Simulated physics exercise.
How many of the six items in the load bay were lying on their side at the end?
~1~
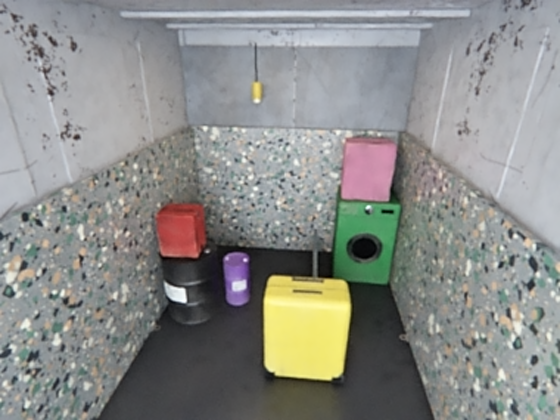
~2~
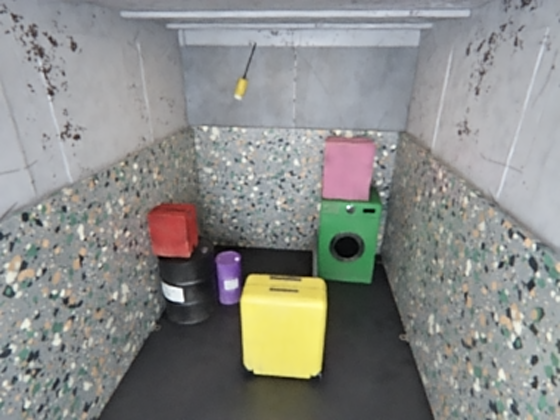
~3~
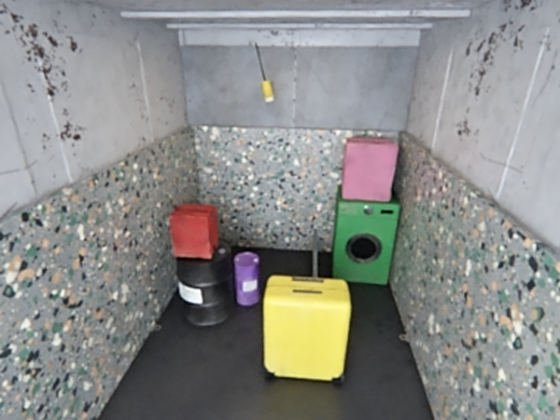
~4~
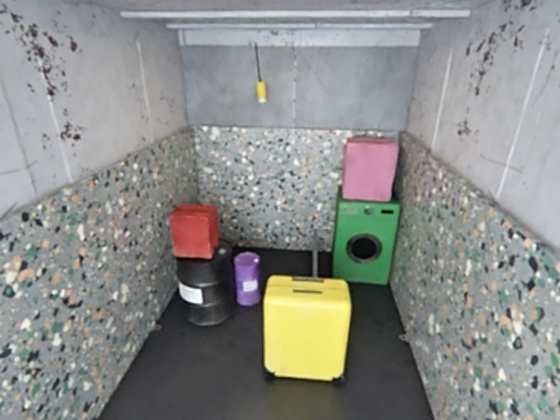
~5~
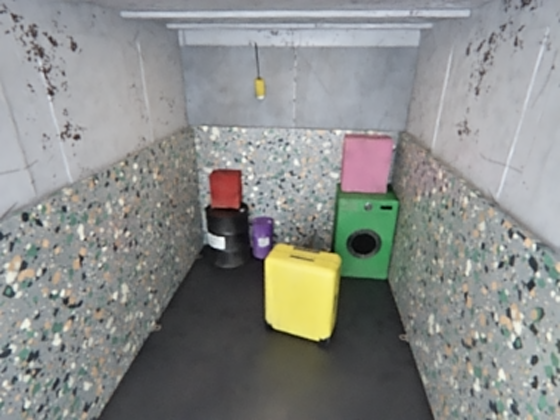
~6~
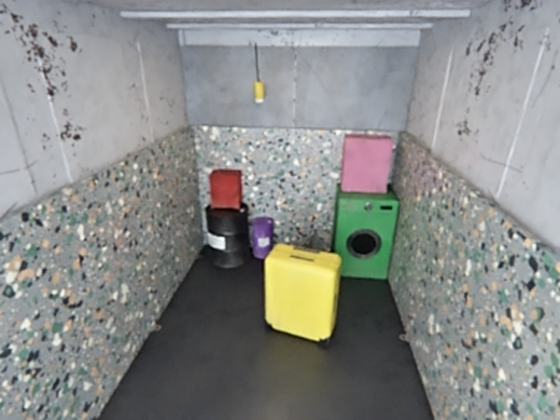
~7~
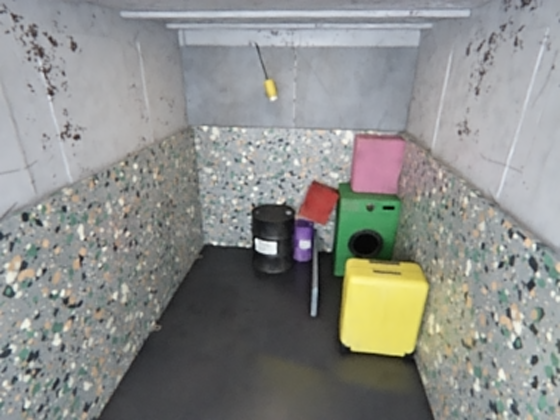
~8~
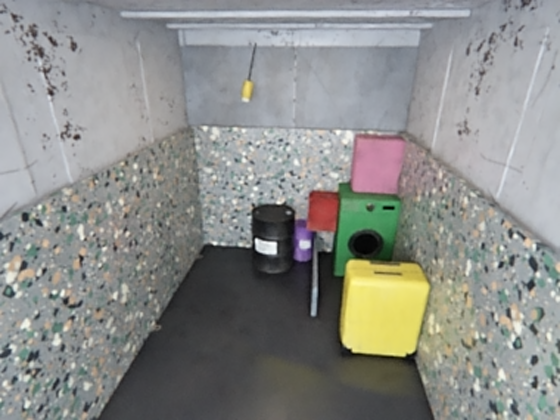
None of them were lying on their side at the end. Even the red box, which came off the black drum, finished upright.
